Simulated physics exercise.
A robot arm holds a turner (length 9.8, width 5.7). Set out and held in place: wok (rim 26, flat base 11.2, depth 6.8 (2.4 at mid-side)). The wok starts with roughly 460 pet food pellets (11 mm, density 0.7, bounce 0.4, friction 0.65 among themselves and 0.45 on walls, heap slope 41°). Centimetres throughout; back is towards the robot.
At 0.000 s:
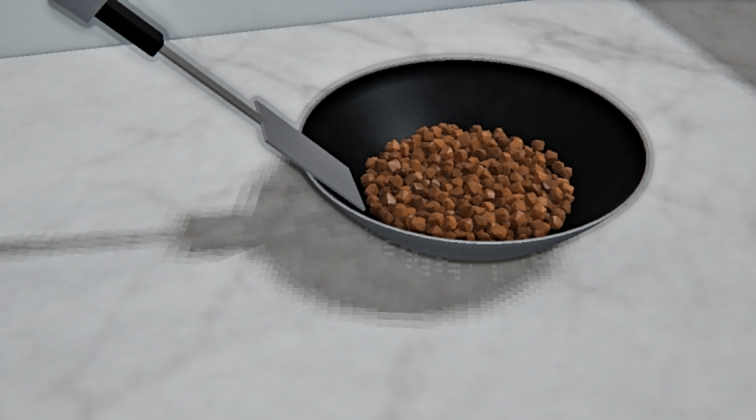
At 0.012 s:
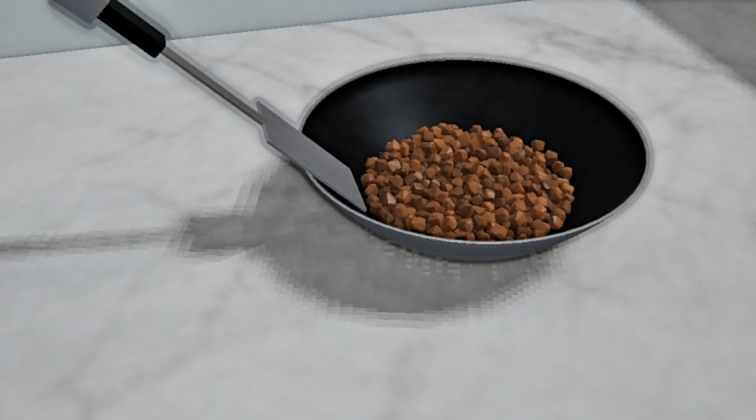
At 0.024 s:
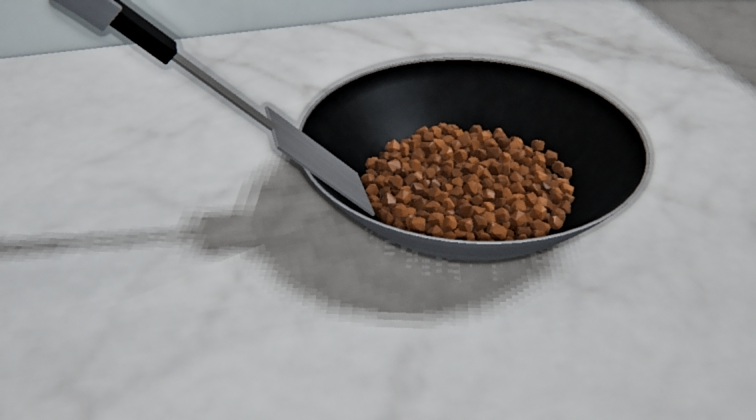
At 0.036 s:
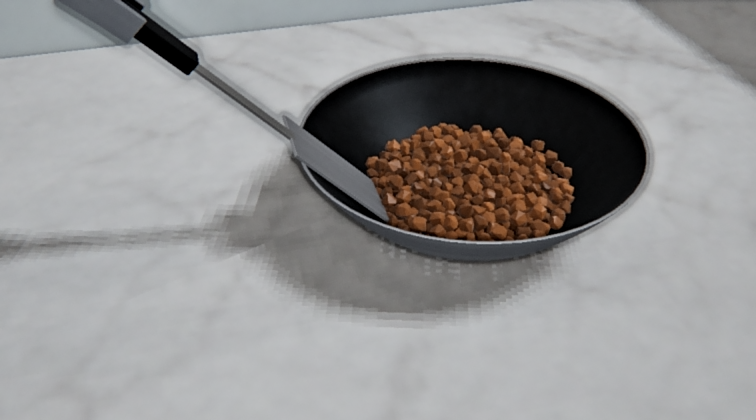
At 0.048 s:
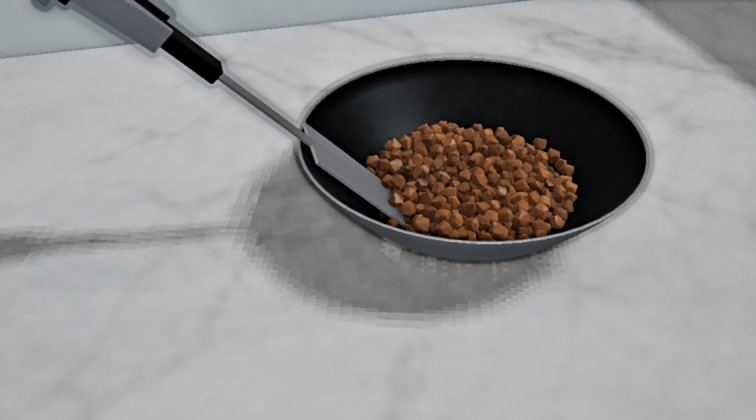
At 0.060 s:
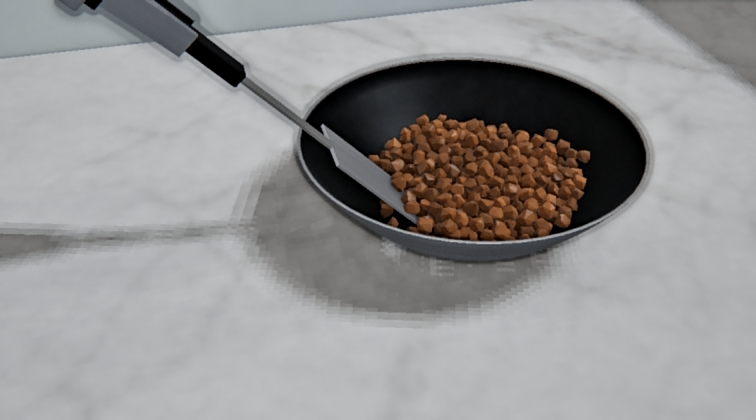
On a marble countertop, a turner sliding down into a black wok from the left, nudging a heap of brown pellets rightward.
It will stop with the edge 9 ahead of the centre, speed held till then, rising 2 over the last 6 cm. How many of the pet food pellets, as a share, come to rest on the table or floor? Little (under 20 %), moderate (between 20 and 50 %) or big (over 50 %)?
Answer: Moderate; between 20 and 50 % of the pet food pellets finish on the table or floor.
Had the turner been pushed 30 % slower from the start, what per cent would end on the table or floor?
In that case some 25 per cent.
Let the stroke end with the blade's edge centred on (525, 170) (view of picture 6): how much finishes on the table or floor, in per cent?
Some 5 per cent.
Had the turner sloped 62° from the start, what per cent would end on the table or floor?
It would be near 40 per cent.
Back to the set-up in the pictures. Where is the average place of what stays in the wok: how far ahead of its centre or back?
About 2.0 cm ahead.
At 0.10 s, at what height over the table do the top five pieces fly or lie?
Some 8 cm.
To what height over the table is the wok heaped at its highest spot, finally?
Some 5.5 cm.
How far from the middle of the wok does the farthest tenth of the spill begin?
Some 50 cm.
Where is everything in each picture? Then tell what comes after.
In the first picture, turner top edge at (260, 120), sloping 47°; upper third of the load around (466, 179), from x 370 to 570, top at y 130; 457 in the wok.
In the second picture, turner top edge at (262, 121), sloping 47°; upper third of the load around (466, 179), from x 370 to 570, top at y 130.
In the third picture, turner top edge at (271, 126), sloping 47°; upper third of the load around (466, 179), from x 370 to 570, top at y 130.
In the fourth picture, turner top edge at (289, 135), sloping 47°; upper third of the load around (467, 178), from x 370 to 570, top at y 130.
In the fifth picture, turner top edge at (310, 142), sloping 47°; upper third of the load around (471, 174), from x 370 to 570, top at y 125.
In the sixth picture, turner top edge at (329, 144), sloping 47°; upper third of the load around (480, 167), from x 370 to 585, top at y 120; 457 in the wok.
After 0.10 s, sloping 47°, highest piece 11 above the table; 456 in the wok, 1 on the blade or in flight.
After 0.13 s, sloping 47°, highest piece 20 above the table; 452 in the wok, 5 on the blade or in flight.
After 0.35 s, sloping 47°, highest piece 46 above the table; 289 in the wok, 17 on the table or floor, 151 on the blade or in flight.
After 1.40 s, sloping 47°, highest piece 6 above the table; 289 in the wok, 168 on the table or floor.
At rest, 289 in the wok, 168 on the table or floor. That is 37 % on the table or floor.
